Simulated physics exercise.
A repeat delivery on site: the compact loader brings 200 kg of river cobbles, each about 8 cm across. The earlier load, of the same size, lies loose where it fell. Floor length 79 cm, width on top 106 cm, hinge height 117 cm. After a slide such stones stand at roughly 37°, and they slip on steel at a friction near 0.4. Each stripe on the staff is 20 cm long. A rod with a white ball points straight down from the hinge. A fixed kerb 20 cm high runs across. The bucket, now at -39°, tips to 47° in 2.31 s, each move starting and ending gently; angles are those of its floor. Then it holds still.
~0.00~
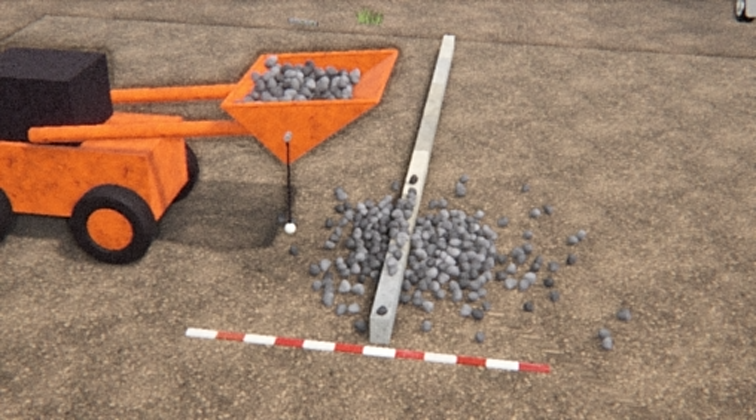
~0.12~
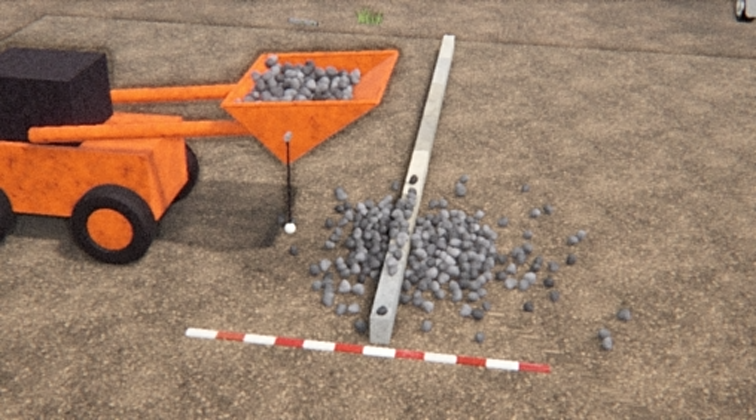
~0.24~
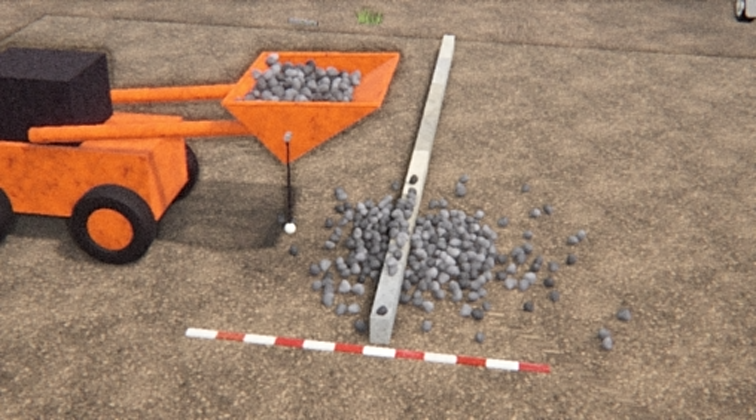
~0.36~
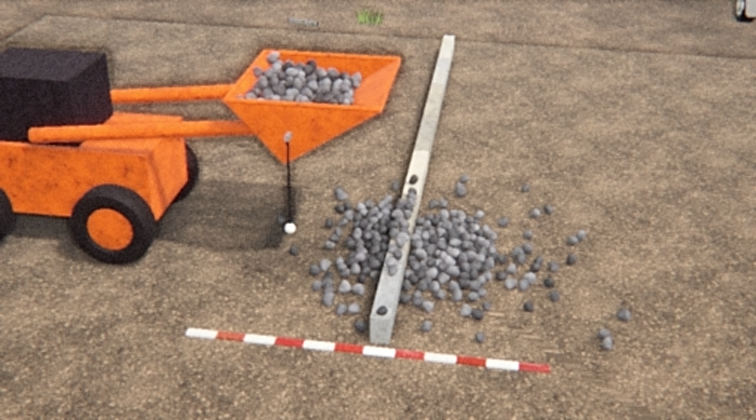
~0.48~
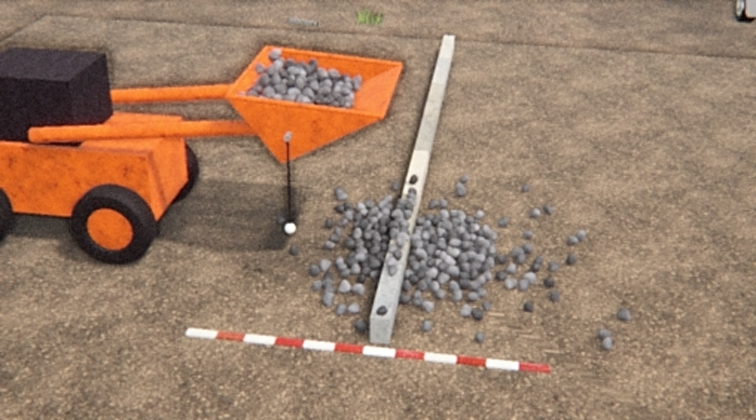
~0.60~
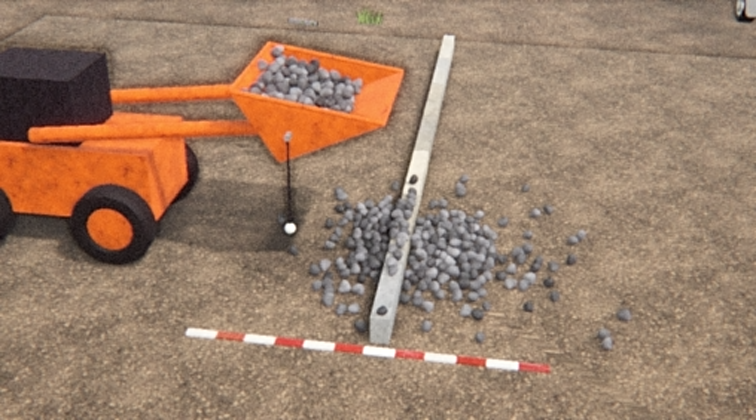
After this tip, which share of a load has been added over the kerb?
About 34 per cent.
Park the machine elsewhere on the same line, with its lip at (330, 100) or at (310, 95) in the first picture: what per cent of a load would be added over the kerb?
Near 0 per cent from the first place, 0 from the second.
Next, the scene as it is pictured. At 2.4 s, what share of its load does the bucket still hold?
Roughly 0 per cent is still inside.
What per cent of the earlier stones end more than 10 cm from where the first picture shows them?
Roughly 10 per cent of them.
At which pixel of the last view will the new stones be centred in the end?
Around (385, 242).
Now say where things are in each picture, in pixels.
The first frame shows lip at (377, 102), floor tilted -39°, highest stones at (296, 75). The earlier load is highest near (401, 215), 25 cm above ground level, 42 % on this side of the kerb, 58 % over the kerb.
In the second frame, the bucket is at -38°, its lip at (377, 103); the top of the load is at (296, 75); the stones move at 0.0 m/s on average.
In the third frame, the bucket is at -36°, its lip at (379, 106); the top of the load is at (293, 75); the stones move at 0.1 m/s on average.
In the fourth frame, the bucket is at -33°, its lip at (380, 110); the top of the load is at (280, 72); the stones move at 0.1 m/s on average.
The fifth frame shows lip at (382, 117), floor tilted -29°, highest stones at (272, 69); the stones move at 0.1 m/s on average.
In the sixth frame, the bucket is at -25°, its lip at (384, 124); the top of the load is at (274, 64); the stones move at 0.1 m/s on average.
After 1.7 s the floor is at 33°; in per cent of one load, 93 in the bucket, 49 on this side of the kerb, 58 over the kerb; the foremost stones are at (583, 284).
After 2.4 s the floor is at 47°; in per cent of one load, 0 in the bucket, 113 on this side of the kerb, 87 over the kerb; the foremost stones are at (583, 284).
After 2.8 s the floor is at 47°; in per cent of one load, 0 in the bucket, 108 on this side of the kerb, 92 over the kerb; the foremost stones are at (588, 282).
After 5.3 s the floor is at 47°; in per cent of one load, 0 in the bucket, 107 on this side of the kerb, 93 over the kerb; the foremost stones are at (598, 283). Net gain over the kerb, 34.
